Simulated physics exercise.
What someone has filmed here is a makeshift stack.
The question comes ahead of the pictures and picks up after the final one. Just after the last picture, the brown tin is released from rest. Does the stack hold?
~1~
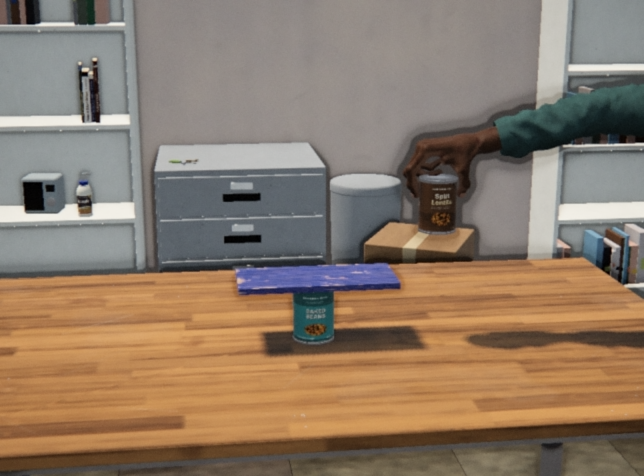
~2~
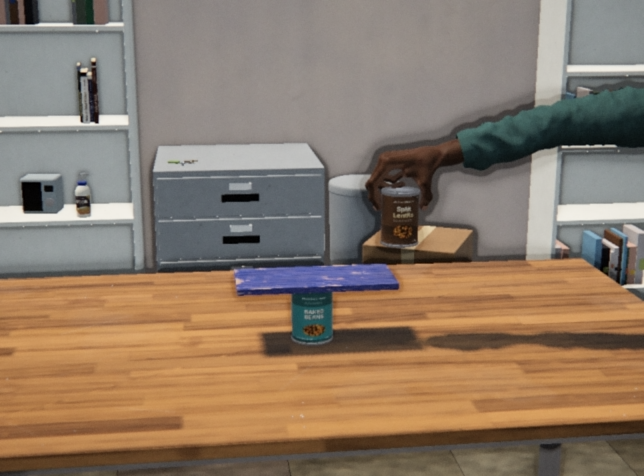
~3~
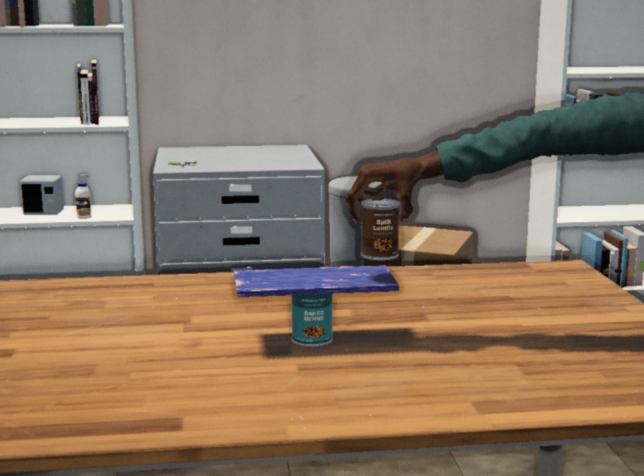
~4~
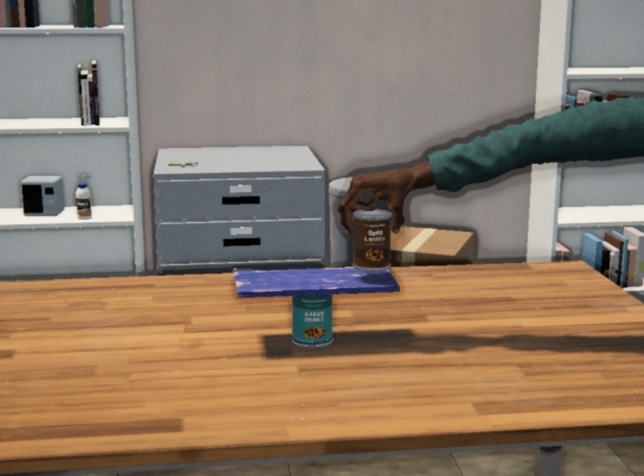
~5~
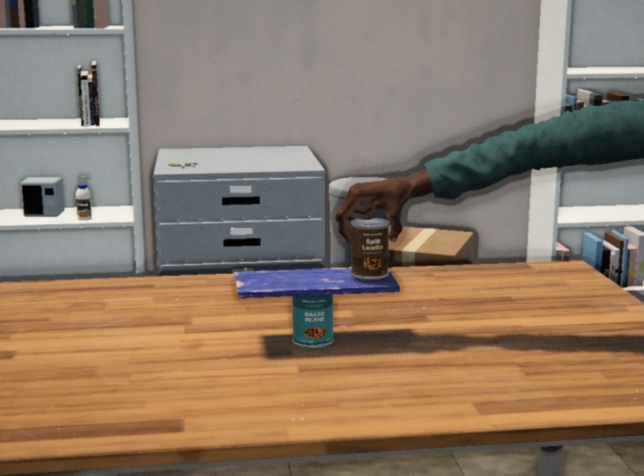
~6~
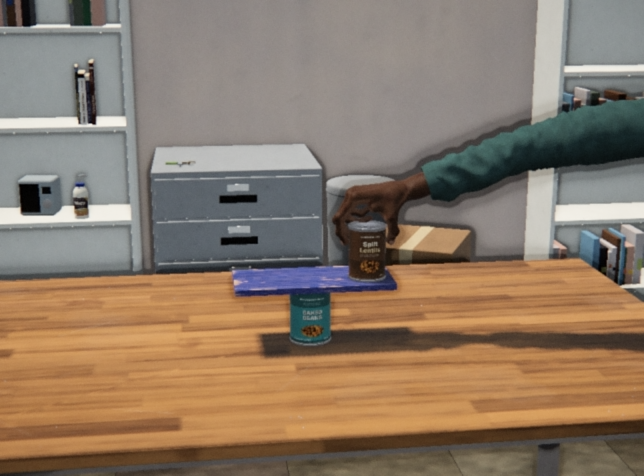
Basically, the build is unsound there.
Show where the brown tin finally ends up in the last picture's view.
End position: Approximately (468, 324).
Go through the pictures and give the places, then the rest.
Coming down; brown tin (438, 204); turquoise tin (313, 310), in the first picture.
Coming down; brown tin (400, 217); turquoise tin (312, 311), in the second picture.
Coming down; brown tin (380, 229); turquoise tin (312, 312), in the third picture.
Coming down; brown tin (372, 240); turquoise tin (312, 313), in the fourth picture.
Coming down; brown tin (370, 248); turquoise tin (313, 313), in the fifth picture.
In place under the hand; brown tin (367, 251); turquoise tin (310, 311), in the sixth picture.
Then, 0.90 s after the last picture, brown tin now fallen; blue board tipped 47° from how it was.
Then, 1.10 s after the last picture, blue board tipped 36° from how it was.
At rest, fallen, brown tin and blue board; turquoise tin in place. Seen from the same camera at the end, brown tin near (468, 324). The stack loses its balance.
